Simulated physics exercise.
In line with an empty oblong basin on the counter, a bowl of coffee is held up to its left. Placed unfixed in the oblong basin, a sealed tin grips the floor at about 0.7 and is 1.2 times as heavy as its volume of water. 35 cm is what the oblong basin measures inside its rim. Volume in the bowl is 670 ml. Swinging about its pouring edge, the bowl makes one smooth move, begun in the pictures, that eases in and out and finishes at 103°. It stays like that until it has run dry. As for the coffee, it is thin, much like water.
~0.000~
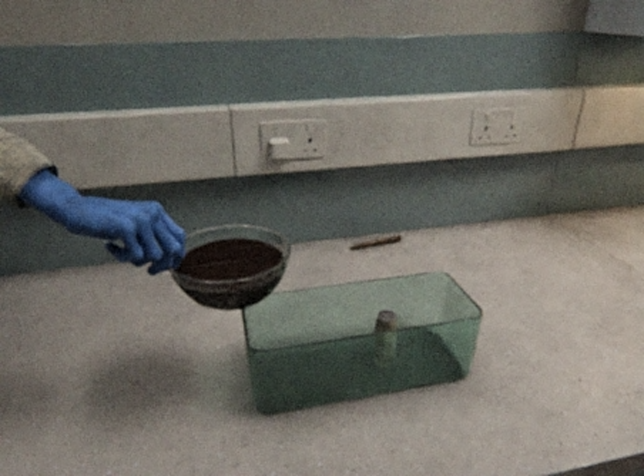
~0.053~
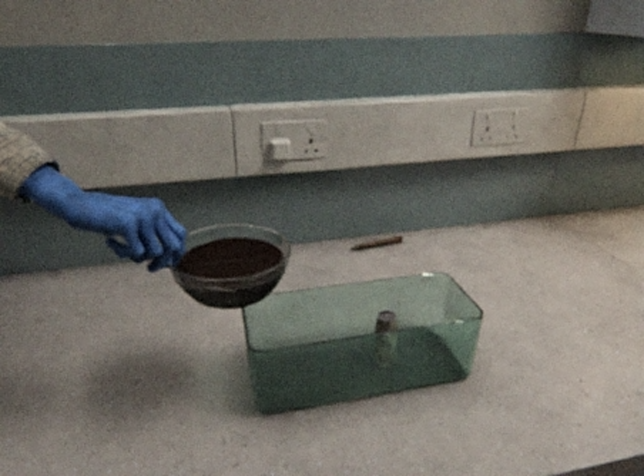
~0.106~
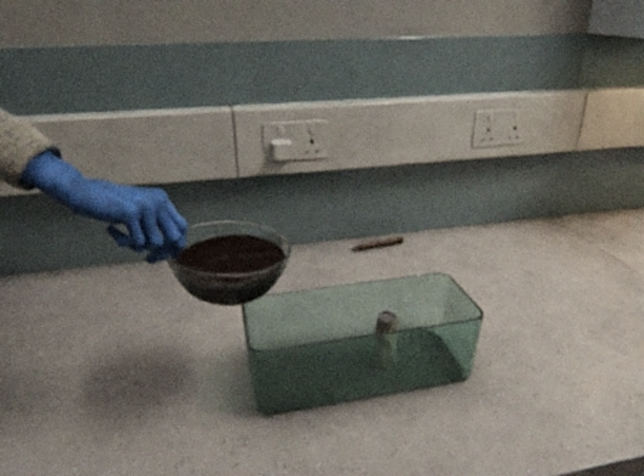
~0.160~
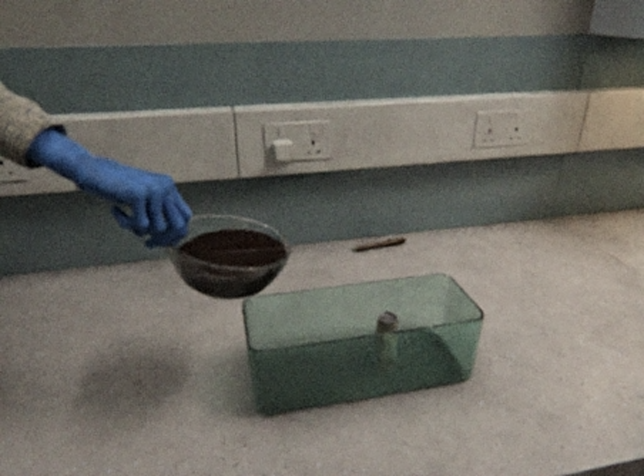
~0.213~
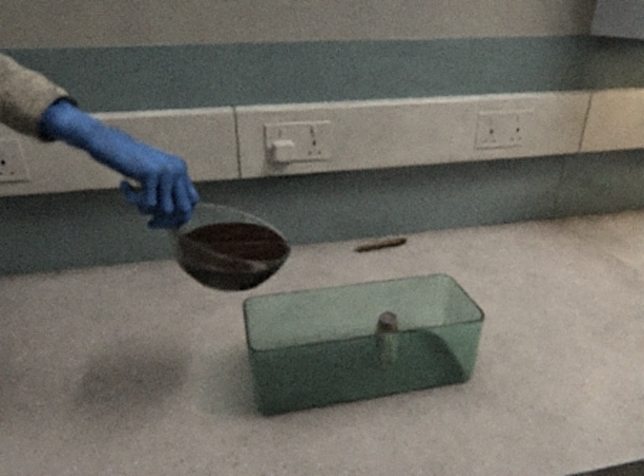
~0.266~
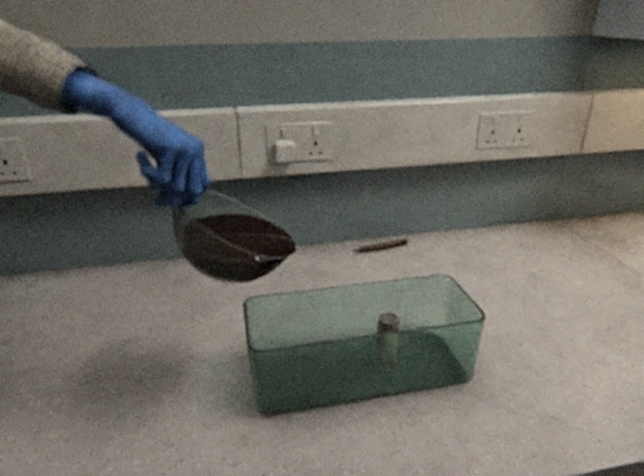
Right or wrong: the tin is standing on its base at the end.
Wrong, it is lying on its side.
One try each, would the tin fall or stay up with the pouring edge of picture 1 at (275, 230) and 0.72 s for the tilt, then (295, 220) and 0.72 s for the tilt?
In the first try it comes down; in the second it remains standing.
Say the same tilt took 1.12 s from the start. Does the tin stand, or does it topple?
In that case the tin does not tip.
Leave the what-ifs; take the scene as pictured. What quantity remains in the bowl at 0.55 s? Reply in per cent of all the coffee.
Roughly 22 per cent.
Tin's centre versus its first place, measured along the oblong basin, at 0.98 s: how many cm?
Measured centre to centre, about 2 cm.
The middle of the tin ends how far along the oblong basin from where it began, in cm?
The middle of the tin ends some 4.0 cm along the basin.
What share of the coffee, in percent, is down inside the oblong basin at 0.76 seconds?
Near 96 per cent of the total.
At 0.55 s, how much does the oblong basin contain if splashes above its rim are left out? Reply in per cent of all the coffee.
Fraction in basin: Approx. 18%.
By 0.55 s the tilt is 90° and 21 per cent is still to pour; the tin stands where it began.
By 0.76 s the tilt is 103° and 0 per cent is still to pour; the tin stands 2 cm from where it began.
By 0.98 s the tilt is 103° and 0 per cent is still to pour; the tin leans 11°.
By 1.22 s the tilt is 103° and 0 per cent is still to pour; the tin leans 21°.
At rest the tin lies on its side.
